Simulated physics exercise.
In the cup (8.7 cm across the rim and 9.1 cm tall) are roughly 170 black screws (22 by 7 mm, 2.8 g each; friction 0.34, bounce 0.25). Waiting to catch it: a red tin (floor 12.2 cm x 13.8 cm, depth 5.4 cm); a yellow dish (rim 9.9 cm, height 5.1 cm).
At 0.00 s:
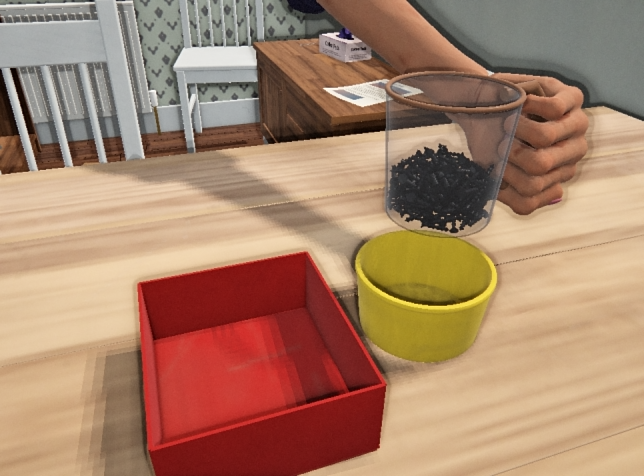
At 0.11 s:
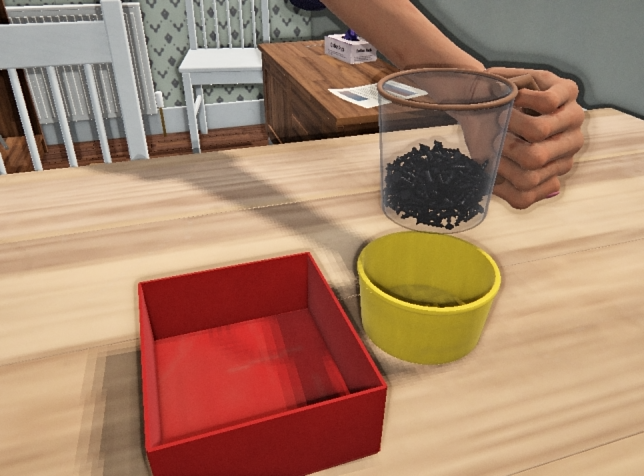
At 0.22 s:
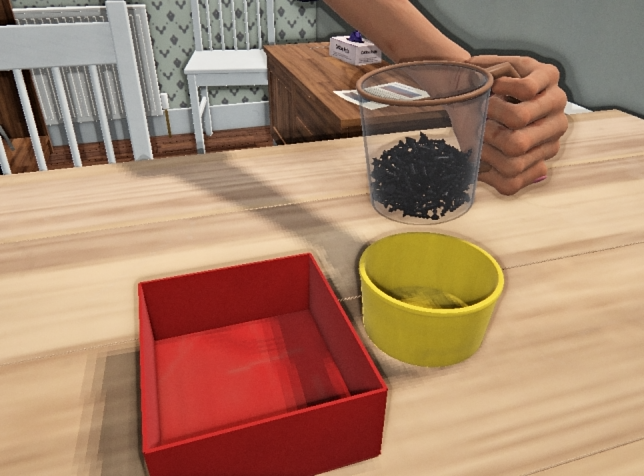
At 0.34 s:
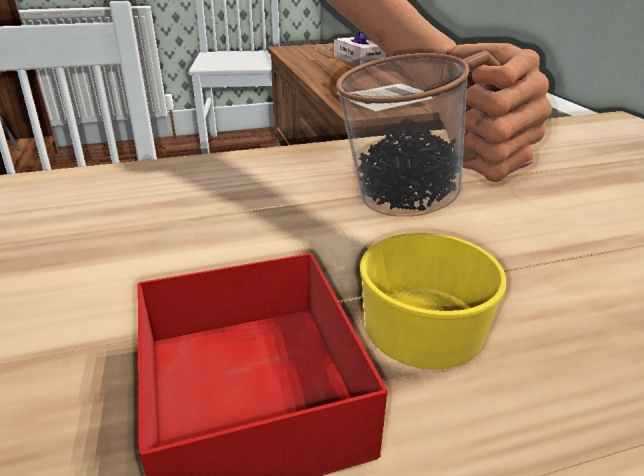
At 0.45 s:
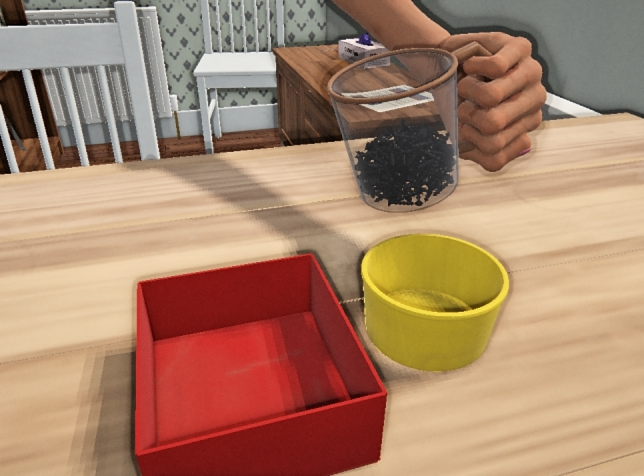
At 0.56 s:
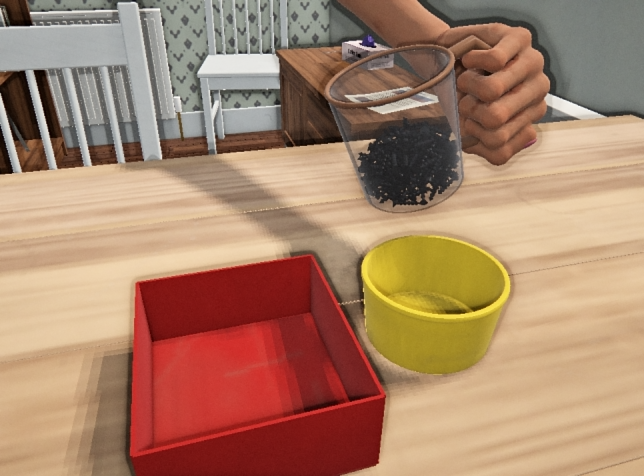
At a wooden table, a hand held a clear cup of small black pieces above a yellow dish beside a red tin, moved it slightly left, and gradually tilted it leftward.
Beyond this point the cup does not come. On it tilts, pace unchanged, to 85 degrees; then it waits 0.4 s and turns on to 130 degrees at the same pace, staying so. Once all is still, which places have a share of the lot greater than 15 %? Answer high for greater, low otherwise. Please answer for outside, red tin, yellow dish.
Outside: High, red tin: Low, yellow dish: Low.
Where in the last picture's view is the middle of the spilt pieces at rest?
Near (304, 286).
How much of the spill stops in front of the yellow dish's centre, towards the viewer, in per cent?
I'd put it at close to 0 percent of the spill.
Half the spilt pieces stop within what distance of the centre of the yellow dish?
About 12 cm.
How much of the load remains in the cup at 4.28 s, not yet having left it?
Remaining: Approx. 0 %.
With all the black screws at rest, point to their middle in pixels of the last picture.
Near pixel (304, 286).
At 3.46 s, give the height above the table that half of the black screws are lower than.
Roughly 12 cm.
After 1.68 s, tilt 60 degrees; cup 100 %; middle of all pieces near (422, 143).
After 2.61 s, tilt 85 degrees; cup 100 %; middle of all pieces near (419, 137).
Then, at 3.46 s, tilt 107 degrees; cup 95 %; middle of all pieces near (397, 150).
After 4.28 s, tilt 130 degrees; outside 100 %; middle of all pieces near (300, 285).
By 4.9 s all is still; yellow dish 0 %, outside 100 %, cup 0 %, red tin 0 %.
